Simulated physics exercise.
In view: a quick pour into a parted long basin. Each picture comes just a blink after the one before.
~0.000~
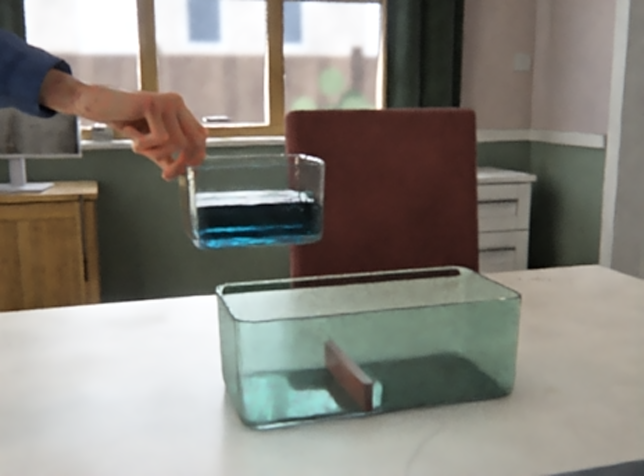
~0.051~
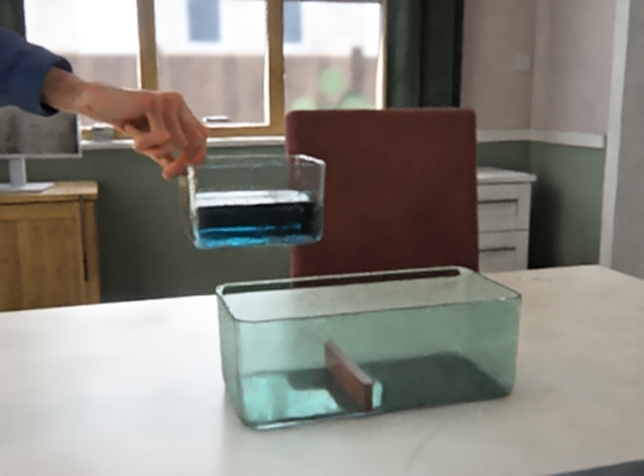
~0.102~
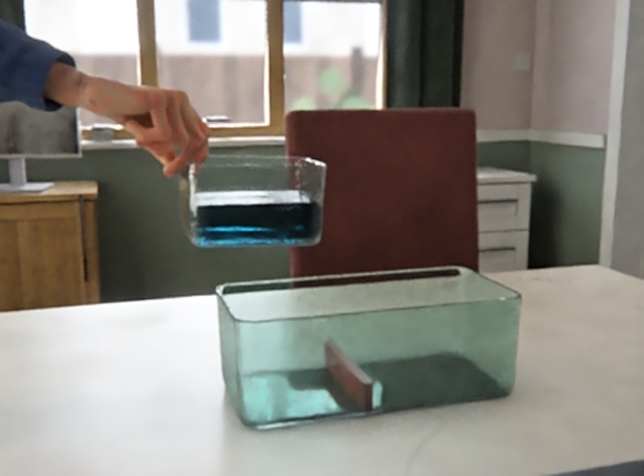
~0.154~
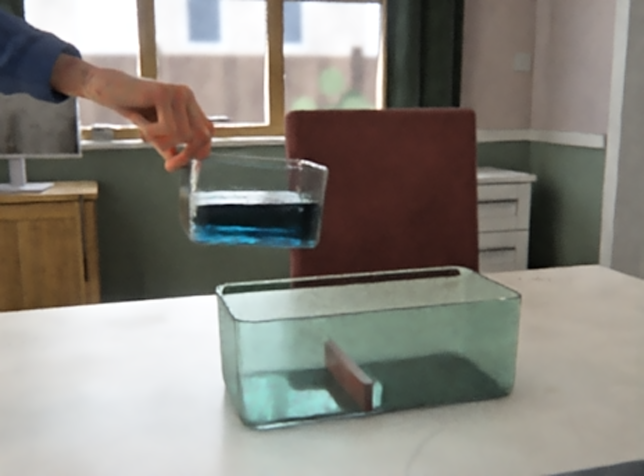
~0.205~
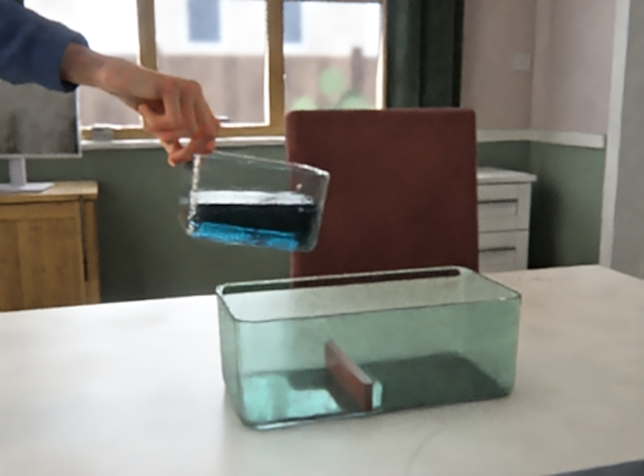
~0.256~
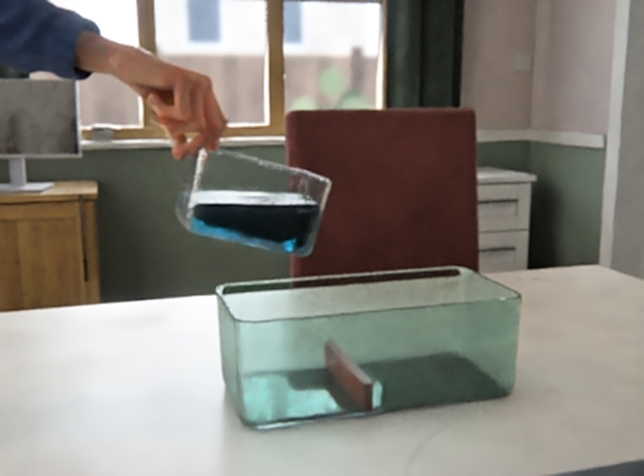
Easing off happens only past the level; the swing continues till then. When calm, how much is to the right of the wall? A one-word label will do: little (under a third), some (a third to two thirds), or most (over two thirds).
Some.
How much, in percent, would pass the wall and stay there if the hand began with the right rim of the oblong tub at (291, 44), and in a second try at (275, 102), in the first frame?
Start one gives some 50 %, start two some 20 %.
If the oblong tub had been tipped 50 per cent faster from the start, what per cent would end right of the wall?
Near 45 in a hundred.
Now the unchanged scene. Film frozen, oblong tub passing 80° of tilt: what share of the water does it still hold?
I'd put it near 55 %.
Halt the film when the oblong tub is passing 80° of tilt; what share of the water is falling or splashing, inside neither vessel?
About 30 per cent.
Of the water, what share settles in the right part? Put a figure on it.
50 %.
A moment on, the oblong tub is tipped on its side and 53 per cent is still to pour, 2 is left of the wall and 13 right of it.
Next, the oblong tub is tipped right over and 7 per cent is still to pour, 36 is left of the wall and 50 right of it.
Then the oblong tub is tipped right over and 0 per cent is still to pour, 48 is left of the wall and 51 right of it.
Later the oblong tub is tipped right over and 0 per cent is still to pour, 48 is left of the wall and 52 right of it.
In the end 48 per cent lies left of the wall, 52 right of it and 0 outside.
